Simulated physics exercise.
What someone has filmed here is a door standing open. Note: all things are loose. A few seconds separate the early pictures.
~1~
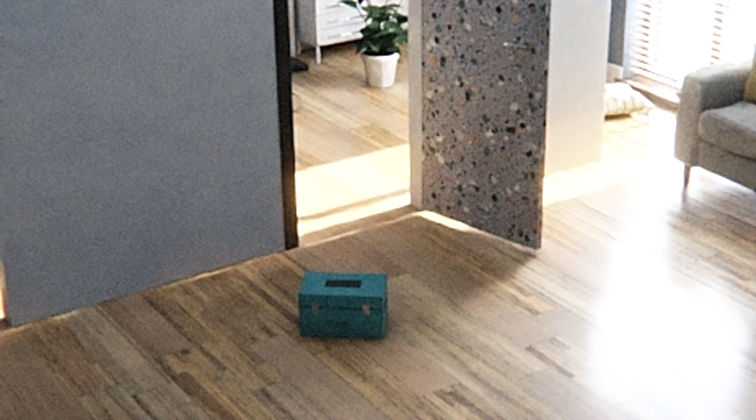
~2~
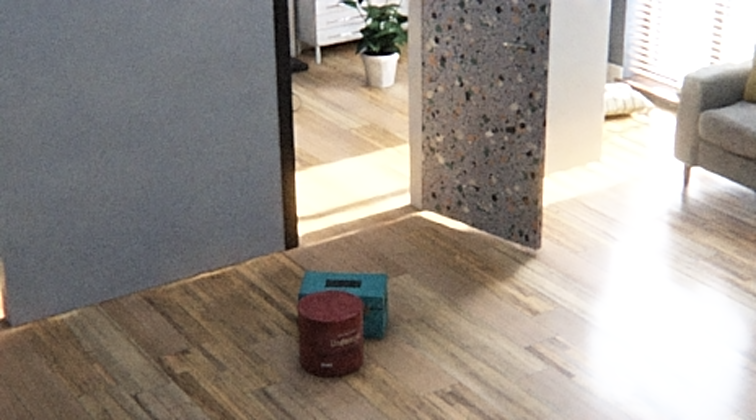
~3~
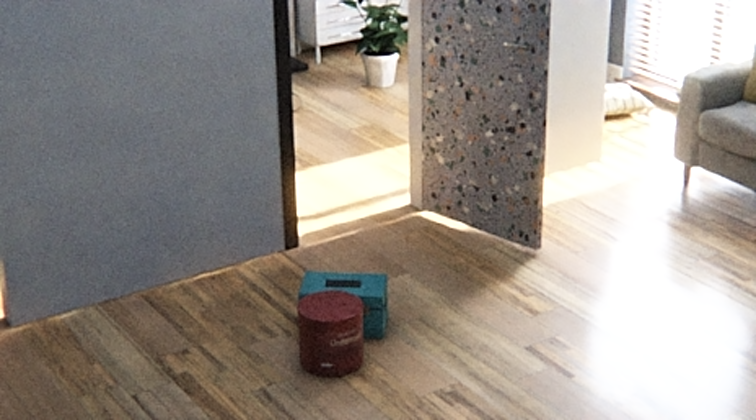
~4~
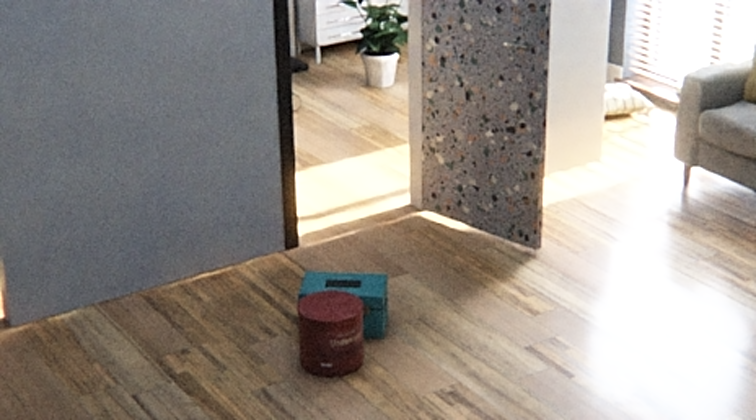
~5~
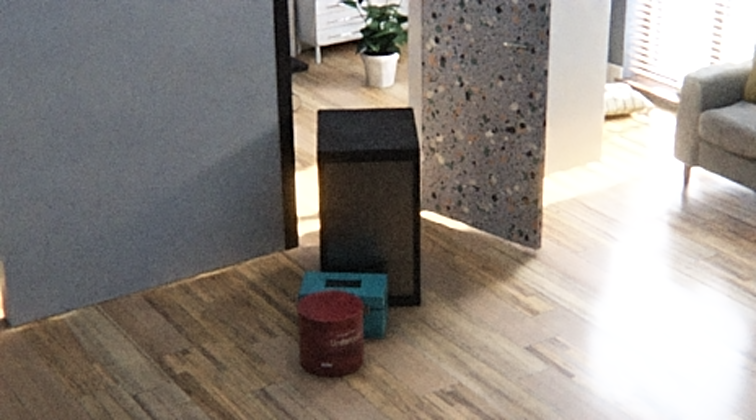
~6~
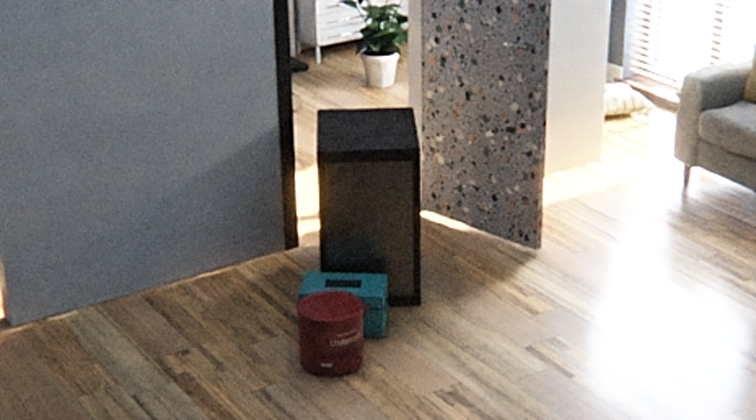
A dark red cylindrical pail appears in front of a turquoise toolbox on the wood floor, and later a tall black box-shaped appliance appears behind them, before the doorway. The fixed view looks down into a sunlit room with a grey wall at left, a speckled door standing open, a potted plant beyond and a sofa at right. Otherwise nothing moves.
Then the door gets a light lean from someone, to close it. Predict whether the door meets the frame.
Prediction: The door stops short of the frame.
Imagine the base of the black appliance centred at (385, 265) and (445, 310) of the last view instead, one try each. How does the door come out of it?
Try one: The door gets held up; try two: It swings to.
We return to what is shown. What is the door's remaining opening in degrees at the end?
Near 55° open.
Then, 0.50 s after the last picture, open by 97°.
Then, 0.90 s after the last picture, open by 82°.
Then, 1.20 s after the last picture, open by 69°.
Then, 1.40 s after the last picture, open by 60°.
At rest, open by 54°; all 3 in place. Seen from the same camera at the end, black appliance near (368, 206).
